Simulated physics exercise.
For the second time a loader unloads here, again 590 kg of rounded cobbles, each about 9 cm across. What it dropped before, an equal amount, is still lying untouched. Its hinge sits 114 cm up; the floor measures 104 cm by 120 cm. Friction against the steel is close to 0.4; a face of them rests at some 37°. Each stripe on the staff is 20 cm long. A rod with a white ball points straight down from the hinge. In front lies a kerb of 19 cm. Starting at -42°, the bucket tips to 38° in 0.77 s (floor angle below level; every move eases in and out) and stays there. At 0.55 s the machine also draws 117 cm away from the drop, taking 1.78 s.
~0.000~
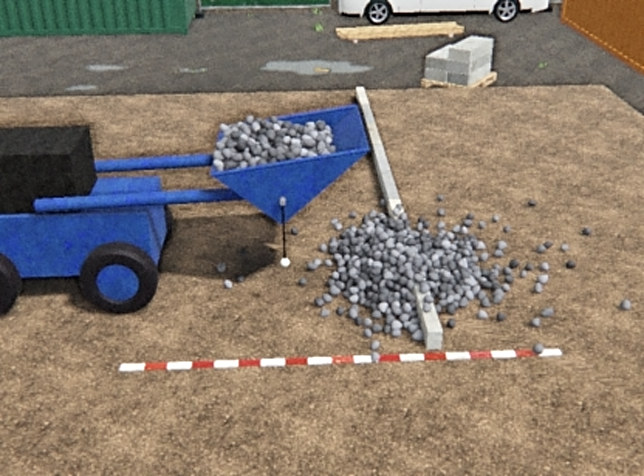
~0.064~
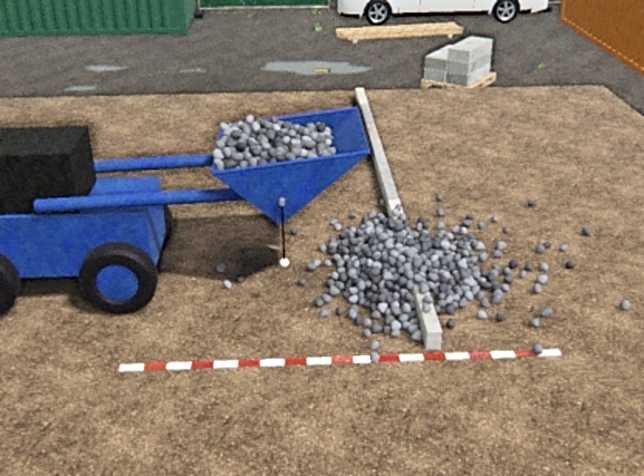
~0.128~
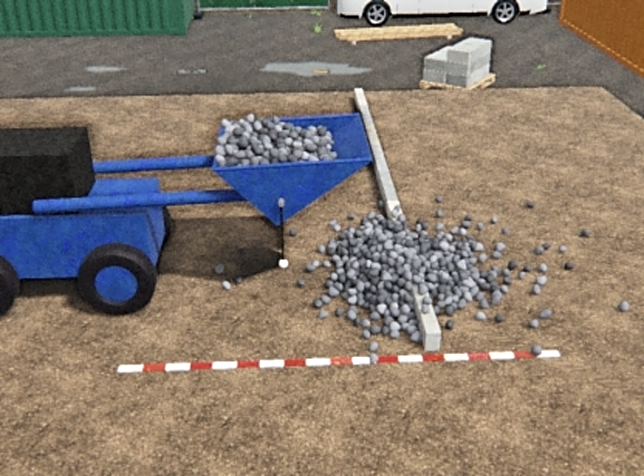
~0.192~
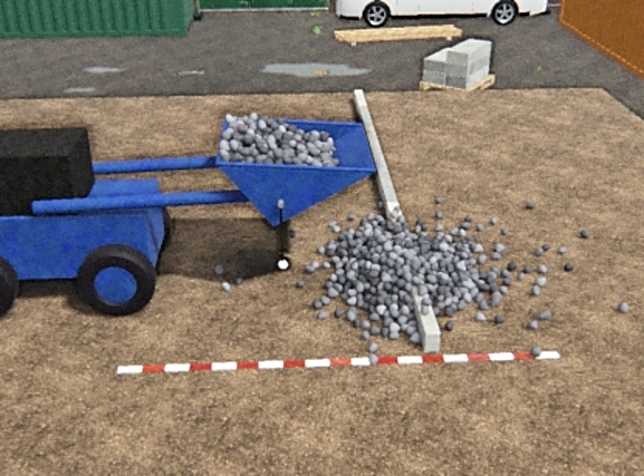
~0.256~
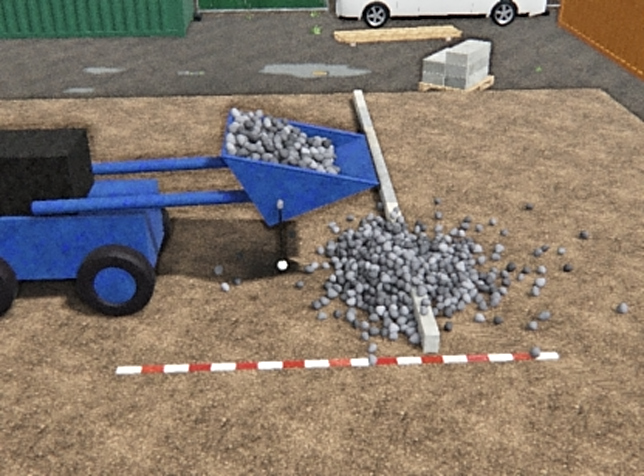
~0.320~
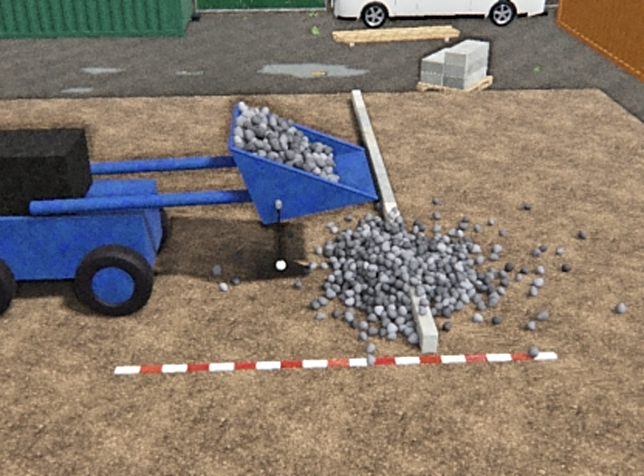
On a patch of bare brown ground beside a paved strip, a blue loader holds a bucket of grey stones near a scattered stone pile lying across a pale kerb. The bucket slowly tilts forward, its right lip lowering and its back edge rising, while the stones shift slightly inside it.
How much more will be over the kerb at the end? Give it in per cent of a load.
Roughly 4 per cent of a load more.
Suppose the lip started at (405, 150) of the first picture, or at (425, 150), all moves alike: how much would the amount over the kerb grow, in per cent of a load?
First some 30, then 45 per cent.
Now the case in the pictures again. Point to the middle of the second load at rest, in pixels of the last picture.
Their middle is at about (339, 264).
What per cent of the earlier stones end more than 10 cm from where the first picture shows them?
About 10 per cent.
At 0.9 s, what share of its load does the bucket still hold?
About 70 per cent.
After 0.6 s the floor is at 26°; in per cent of one load, 100 in the bucket, 69 on this side of the kerb, 32 over the kerb; the foremost stones are at (558, 253).
After 0.9 s the floor is at 38°; in per cent of one load, 72 in the bucket, 97 on this side of the kerb, 32 over the kerb; the foremost stones are at (558, 253).
After 2.8 s the floor is at 38°; in per cent of one load, 0 in the bucket, 165 on this side of the kerb, 35 over the kerb; the foremost stones are at (556, 246).
After 5.5 s the floor is at 38°; in per cent of one load, 0 in the bucket, 165 on this side of the kerb, 35 over the kerb; the foremost stones are at (556, 246). Net gain over the kerb, 4.
